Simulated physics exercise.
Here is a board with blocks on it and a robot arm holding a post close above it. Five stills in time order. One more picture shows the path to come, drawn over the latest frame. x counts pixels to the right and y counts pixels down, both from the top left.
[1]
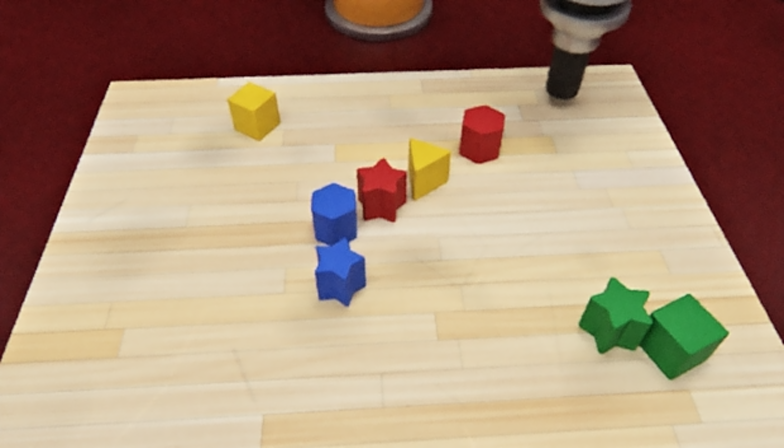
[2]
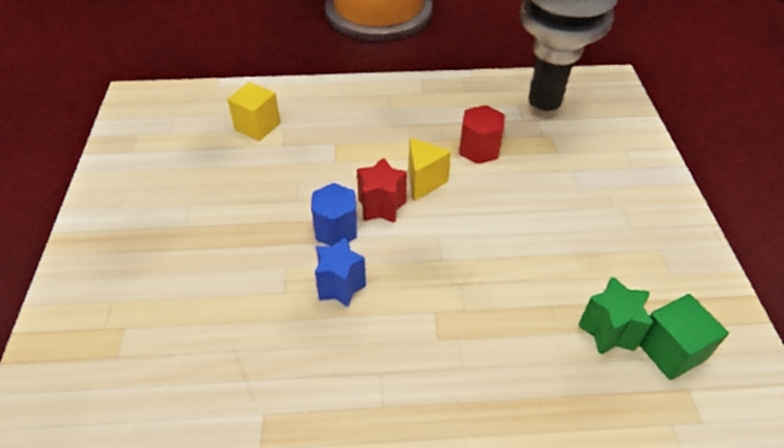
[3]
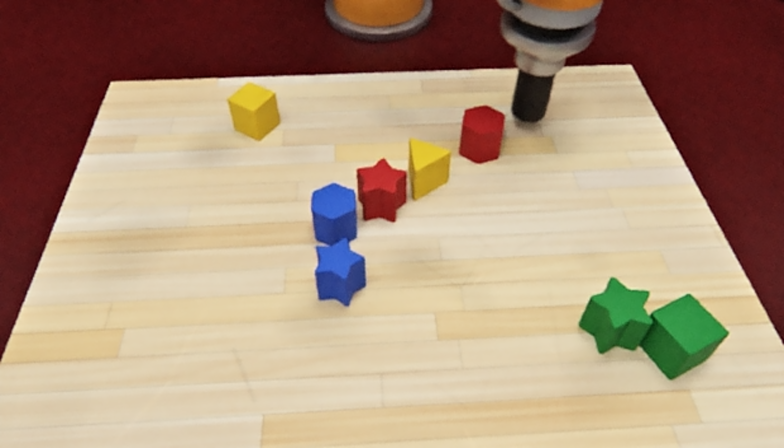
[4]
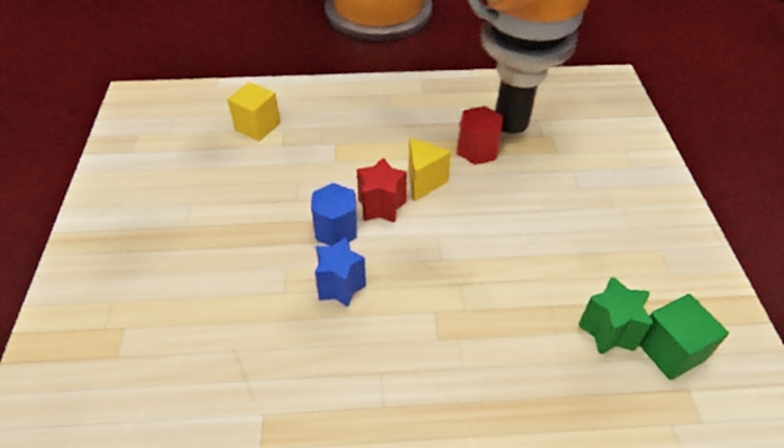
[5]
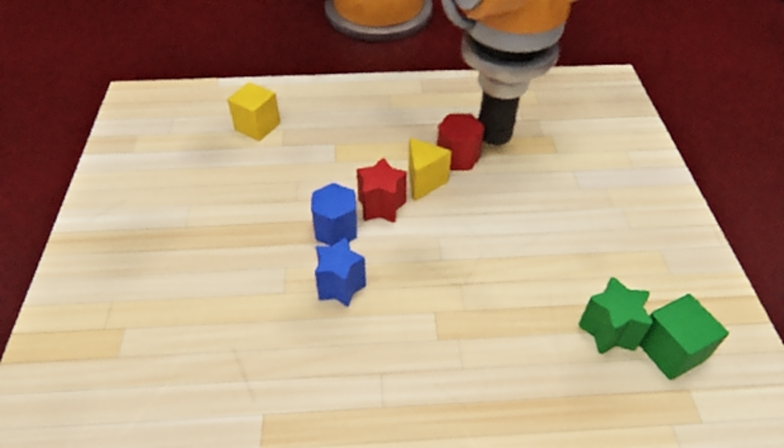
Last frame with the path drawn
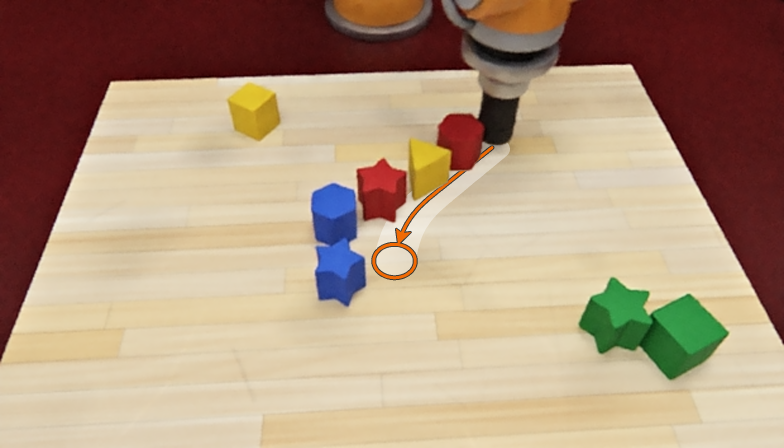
On a pale wooden board scattered with red, blue, yellow and green blocks, a robot arm holds a dark post near the far right edge. The post moves left and slightly toward the viewer until it meets the red hexagonal block, then nudges it a short way left, close to the yellow triangular piece.
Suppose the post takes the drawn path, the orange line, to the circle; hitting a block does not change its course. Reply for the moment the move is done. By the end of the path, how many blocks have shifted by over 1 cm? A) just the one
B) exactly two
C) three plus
I choose C.
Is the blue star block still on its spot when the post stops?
I'd say yes.
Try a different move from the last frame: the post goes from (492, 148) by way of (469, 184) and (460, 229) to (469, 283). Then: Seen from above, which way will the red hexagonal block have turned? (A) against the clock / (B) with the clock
Option B.
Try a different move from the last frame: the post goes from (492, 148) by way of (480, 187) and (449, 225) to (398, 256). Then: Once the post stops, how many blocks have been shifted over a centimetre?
Of all the blocks, just one travels more than a centimetre.
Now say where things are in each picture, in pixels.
The first frame shows post's lower end at (562, 90); blue hexagonal block at (333, 200); blue star block at (337, 258); red star block at (381, 176); yellow triangular piece at (426, 153); red hexagonal block at (484, 119).
The second frame shows post at (545, 102); blocks still.
The third frame shows post at (528, 113); blocks still.
The fourth frame shows post at (511, 124); red hexagonal block at (482, 119).
The fifth frame shows post at (494, 134); blue hexagonal block at (333, 200); blue star block at (337, 258); red star block at (381, 176); yellow triangular piece at (426, 153); red hexagonal block at (461, 126).
Drawn move, from (492, 148) by way of (454, 178) and (415, 212) to (395, 261).
On the path given first. One third of the way, post at (456, 165); yellow triangular piece at (413, 161), turned 20° anticlockwise; red hexagonal block at (420, 136), turned 55° clockwise.
Two thirds of the way, post at (416, 199); blue hexagonal block at (295, 209), turned 45° anticlockwise; red star block at (332, 186), turned 50° clockwise; yellow triangular piece at (369, 187); red hexagonal block at (415, 137), turned 70° clockwise.
At the end, post at (395, 248); blue hexagonal block at (279, 210), turned 60° anticlockwise; blue star block still; red star block at (322, 186), turned 70° clockwise; yellow triangular piece at (358, 205), turned 60° clockwise; red hexagonal block at (415, 137), turned 70° clockwise.
